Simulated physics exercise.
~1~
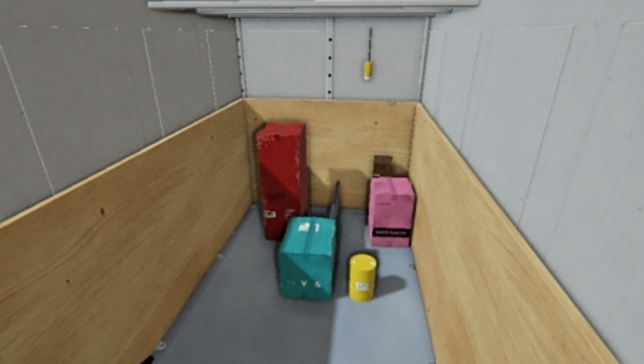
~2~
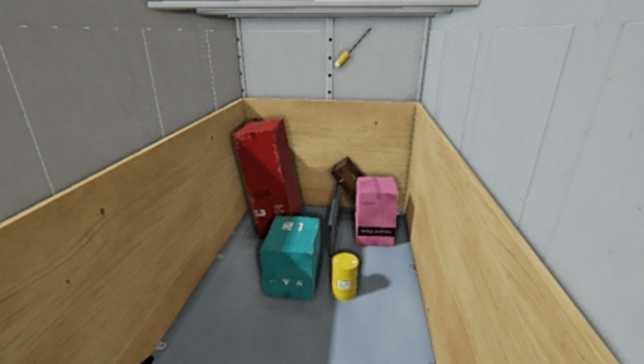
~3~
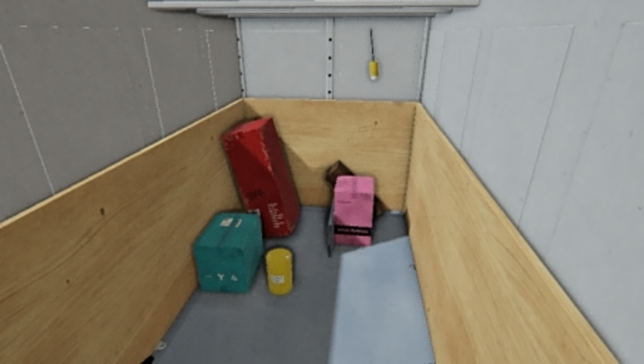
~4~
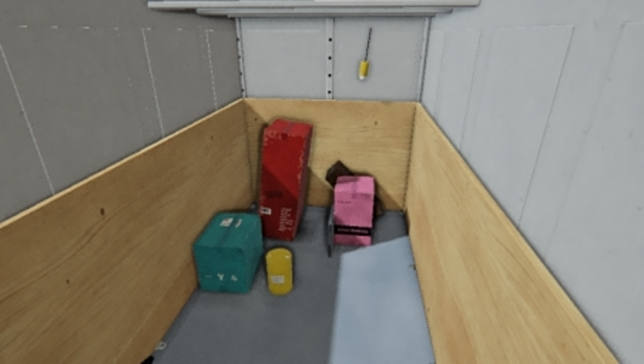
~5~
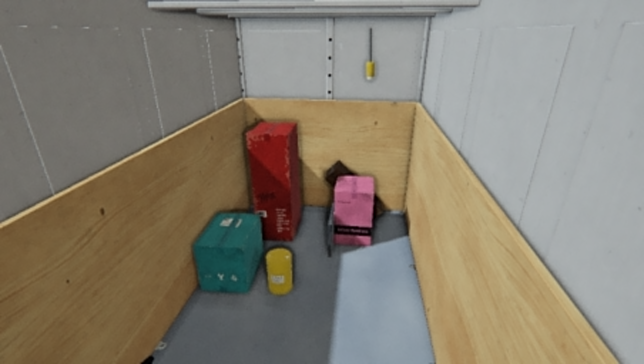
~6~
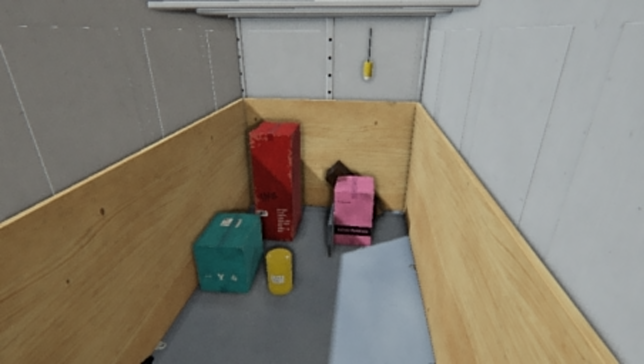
The clip shows boxes and a yellow canister sliding left in a van's load bay while the brown box tips over behind the pink one. The tall red box leans left, rocks back and settles upright, and the rest stay shifted from their starting places.
